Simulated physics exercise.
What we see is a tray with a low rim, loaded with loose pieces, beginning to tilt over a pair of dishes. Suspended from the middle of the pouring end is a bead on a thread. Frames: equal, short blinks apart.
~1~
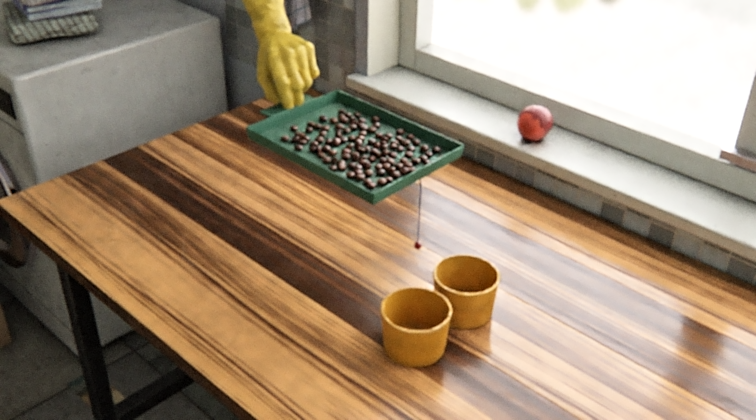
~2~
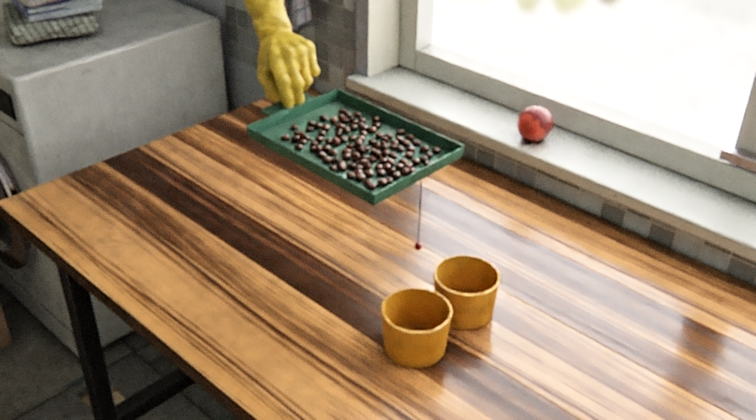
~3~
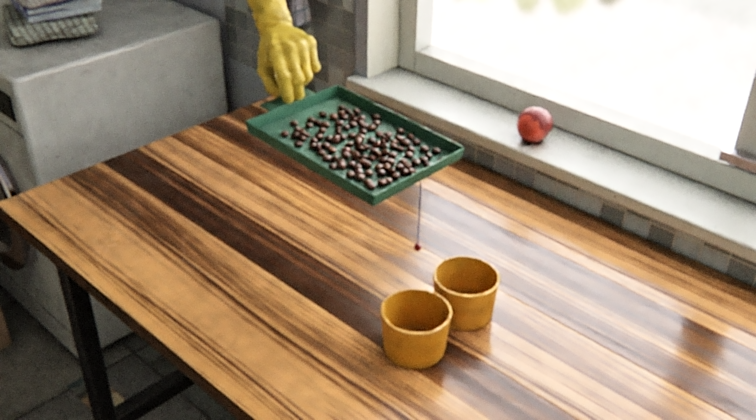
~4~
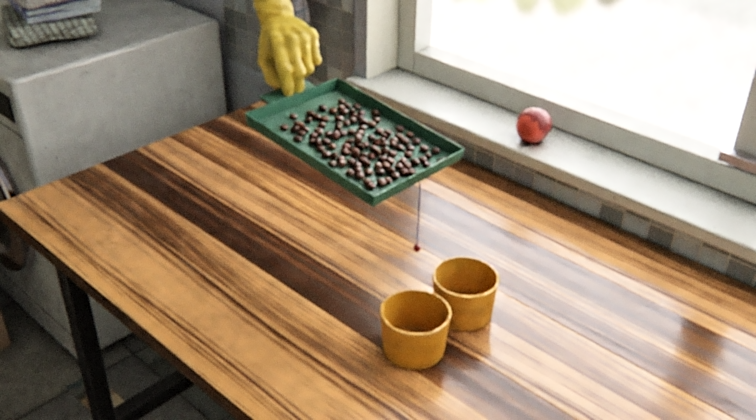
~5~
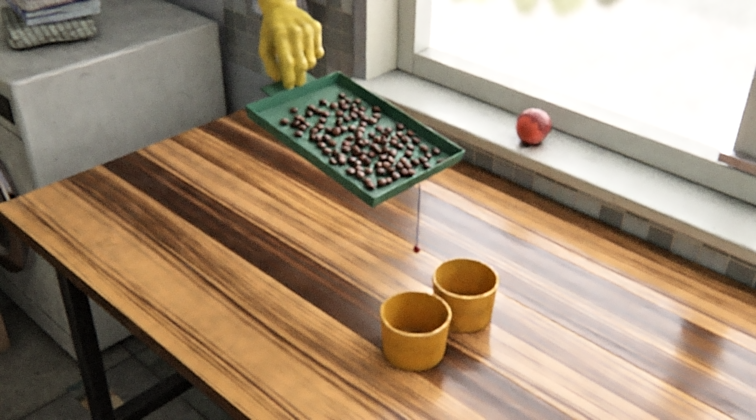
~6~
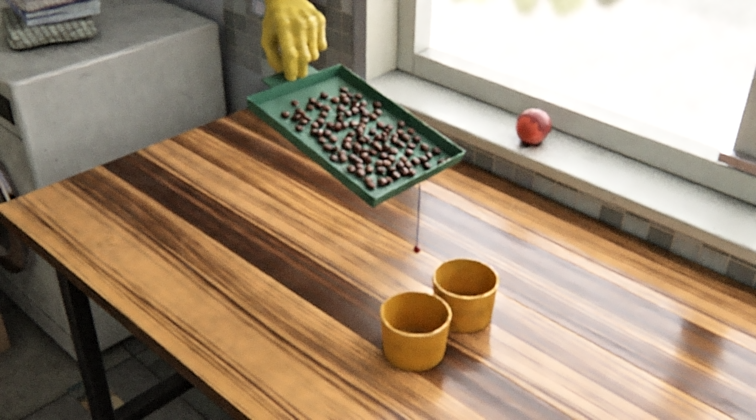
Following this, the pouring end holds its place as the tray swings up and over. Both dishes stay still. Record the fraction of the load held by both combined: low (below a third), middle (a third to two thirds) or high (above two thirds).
Fraction held by both: Middle.
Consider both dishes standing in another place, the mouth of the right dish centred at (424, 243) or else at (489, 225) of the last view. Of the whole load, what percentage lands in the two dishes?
You'd get near 0 per cent and afterwards near 40 per cent.
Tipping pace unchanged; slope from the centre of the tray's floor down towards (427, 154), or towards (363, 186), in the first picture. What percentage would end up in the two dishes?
First case: 0 %; second case: 0 %.
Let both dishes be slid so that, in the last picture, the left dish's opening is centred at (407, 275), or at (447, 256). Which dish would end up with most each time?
First try: The dish on the right-hand side; second try: The dish on the left-hand side.
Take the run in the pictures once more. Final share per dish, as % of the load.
Roughly 10 in a hundred end in the left dish and roughly 40 in a hundred in the right dish.
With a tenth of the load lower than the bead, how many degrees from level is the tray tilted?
Close to 95° of tilt at that moment.
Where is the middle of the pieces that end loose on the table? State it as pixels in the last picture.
I'd put the middle at roughly (473, 288).
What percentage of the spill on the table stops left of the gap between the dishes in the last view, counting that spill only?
Looks like close to 30 per cent of it.
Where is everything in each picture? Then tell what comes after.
Corners of the pouring end (374, 192) and (461, 145), level; middle of the load (365, 149), flat chocolate drops; left dish (441, 340); right dish (490, 303); bead on its thread (418, 246), in the first picture.
Corners of the pouring end (374, 193) and (462, 146), level; middle of the load (366, 149), in the second picture.
Corners of the pouring end (374, 194) and (462, 147), tipped barely, level across its low end; middle of the load (366, 147), in the third picture.
Corners of the pouring end (374, 195) and (462, 149), tipped a little, level across its low end; middle of the load (365, 145), in the fourth picture.
Corners of the pouring end (374, 196) and (462, 151), tipped a little, level across its low end; middle of the load (365, 142), in the fifth picture.
Corners of the pouring end (375, 196) and (462, 151), tipped a little, level across its low end; middle of the load (366, 139); left dish (441, 344); right dish (490, 307), in the sixth picture.
Just after the last frame, tray tipped steeply; every one on the tray.
A moment on, tray tipped right over; the larger part on the tray; just a few in the right dish; about a tenth in the air.
Further on, tray tipped past a quarter turn; about a tenth in the left dish; roughly a third in the right dish; roughly half outside both.
When it is over, tray tipped past a quarter turn; about a tenth in the left dish; roughly a third in the right dish; roughly half outside both.
